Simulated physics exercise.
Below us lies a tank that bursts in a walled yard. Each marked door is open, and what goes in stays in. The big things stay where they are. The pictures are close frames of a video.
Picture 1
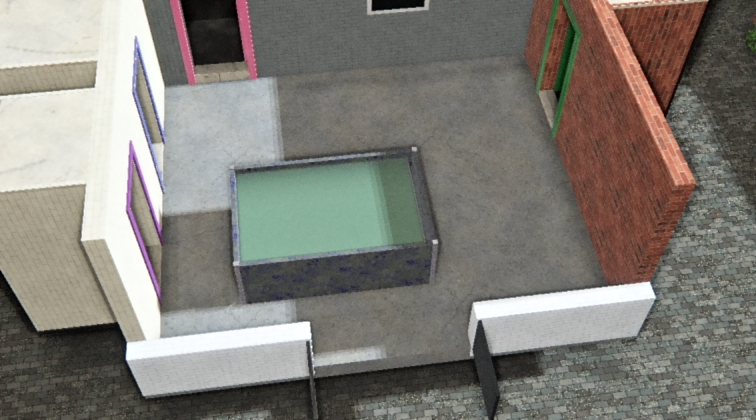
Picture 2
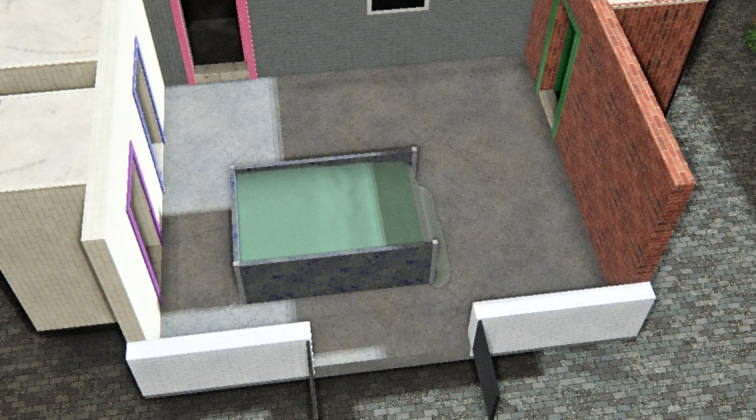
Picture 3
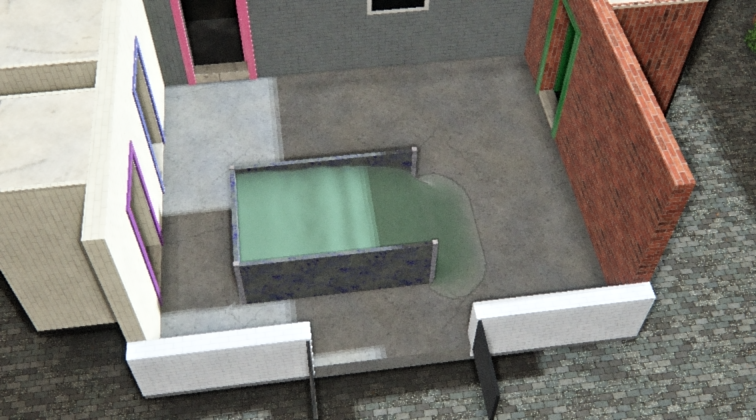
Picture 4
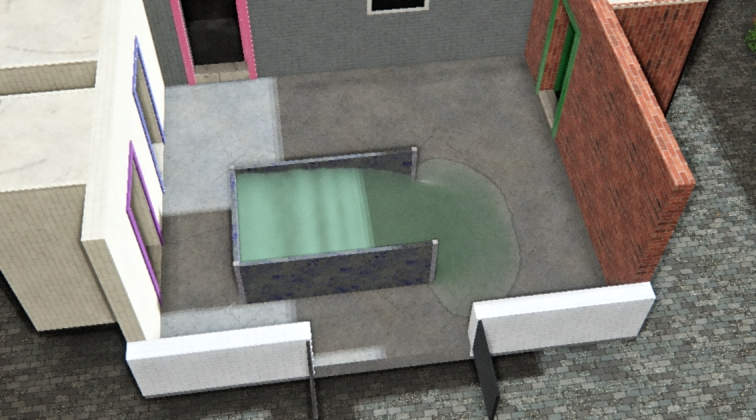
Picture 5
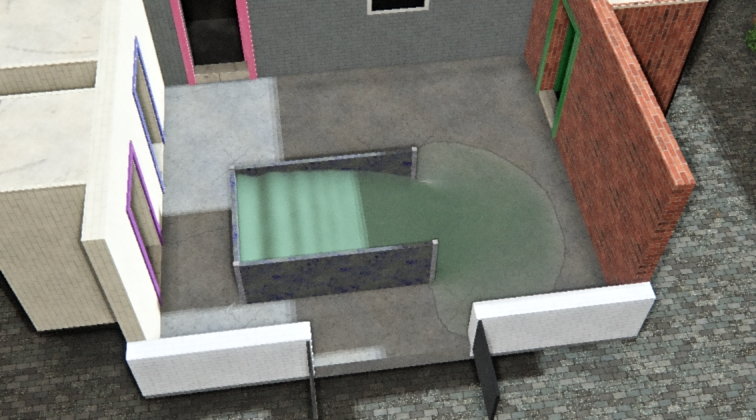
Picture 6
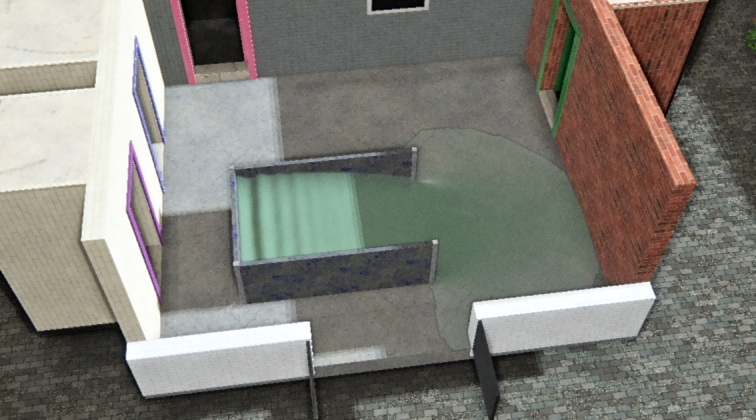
Greenish water poured out of the open right end of a rectangular tank in a walled yard, then fanned across the grey paving to the red brick wall as the level inside dropped.
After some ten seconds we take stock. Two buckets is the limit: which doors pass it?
In the end: The green door takes more than that; the blue door takes more than that; the purple door takes more than that; the pink door stays under that.
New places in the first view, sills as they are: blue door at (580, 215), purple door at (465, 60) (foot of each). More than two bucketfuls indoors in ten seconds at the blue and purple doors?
In short: The blue door goes over; the purple door lets more in.
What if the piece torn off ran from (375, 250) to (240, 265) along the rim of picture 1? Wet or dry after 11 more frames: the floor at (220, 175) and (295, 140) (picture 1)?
As listed: Flooded, no water.
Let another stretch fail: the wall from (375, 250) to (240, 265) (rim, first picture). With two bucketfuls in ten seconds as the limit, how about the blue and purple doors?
One by one: The blue door stays under, the purple door lets more in.
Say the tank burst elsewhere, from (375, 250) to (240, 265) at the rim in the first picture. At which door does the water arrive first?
I say the door marked purple.
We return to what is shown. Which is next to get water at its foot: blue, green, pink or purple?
It is the green one.
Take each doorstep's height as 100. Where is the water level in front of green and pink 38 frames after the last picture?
Roughly 180 per cent, then 30 per cent.
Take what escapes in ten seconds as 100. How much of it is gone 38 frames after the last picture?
I make it 50 per cent.
A moment on, water covers 30 % of the floor; the green door under two buckets in, the blue door not reached, the purple door not reached, the pink door not reached.
Next, water covers 35 % of the floor; the green door over two buckets in, the blue door not reached, the purple door not reached, the pink door not reached.
Then, water covers 60 % of the floor; the green door over two buckets in, the blue door not reached, the purple door not reached, the pink door not reached.
Later, water covers 95 % of the floor; the green door far over two buckets in, the blue door over two buckets in, the purple door wet at the sill, nothing in, the pink door wet at the sill, nothing in.
In the end, water covers 100 % of the floor; the green door far over two buckets in, the blue door far over two buckets in, the purple door far over two buckets in, the pink door wet at the sill, nothing in.
